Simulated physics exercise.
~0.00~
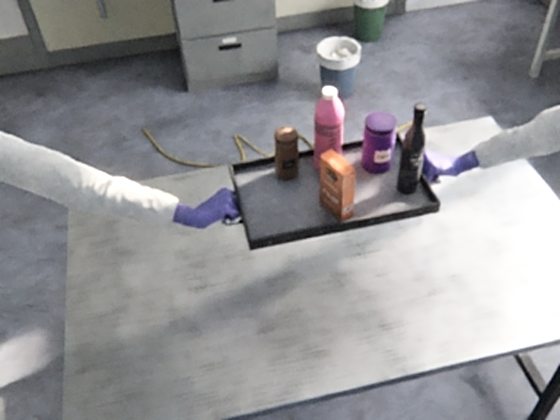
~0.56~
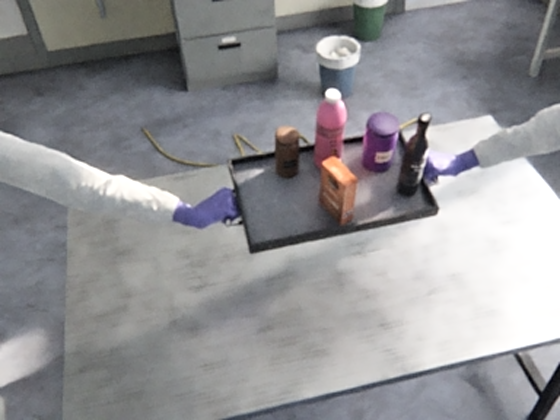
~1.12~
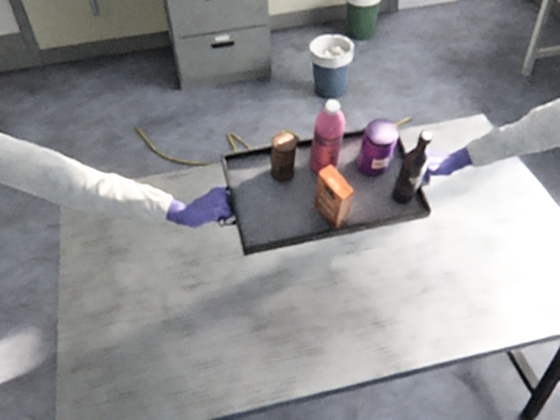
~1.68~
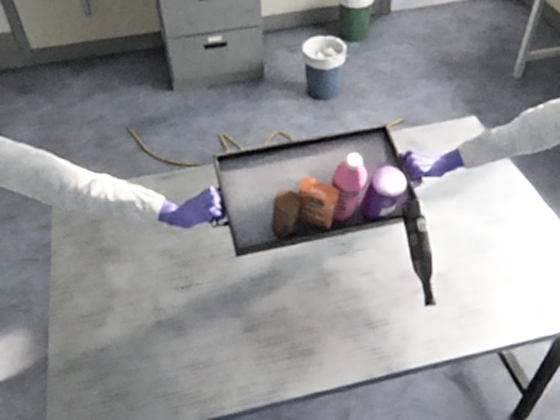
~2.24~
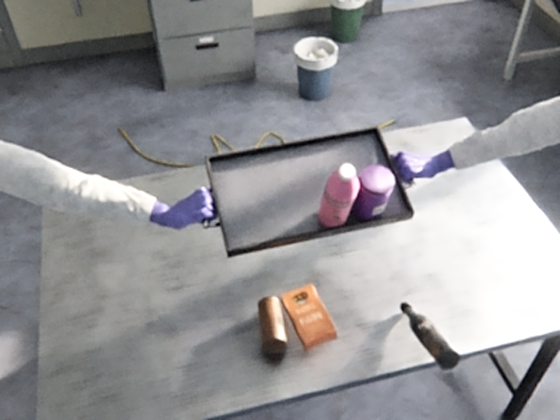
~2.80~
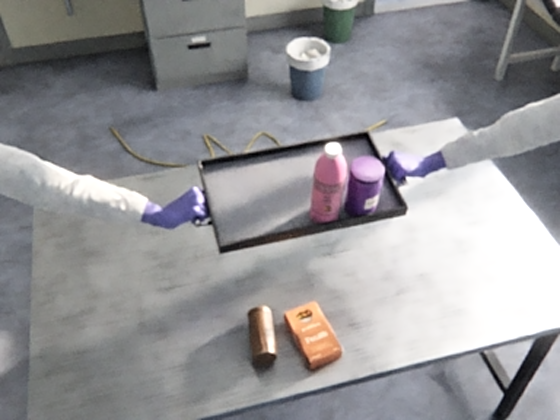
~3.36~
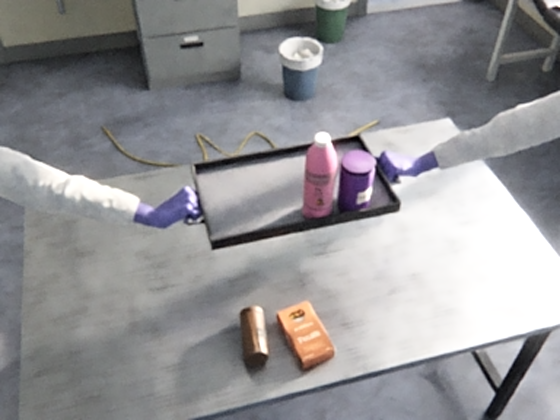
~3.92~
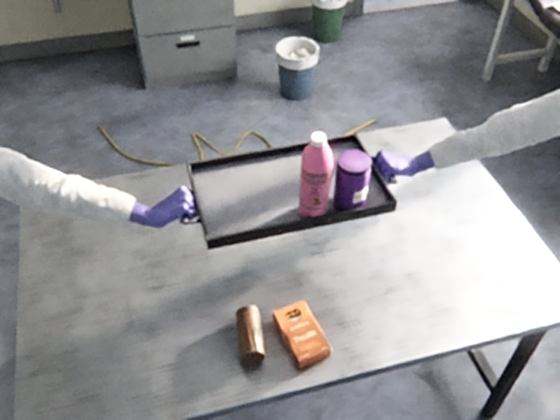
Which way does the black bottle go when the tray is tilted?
The black bottle moves down, slipping off the near edge of the tray toward the table below.
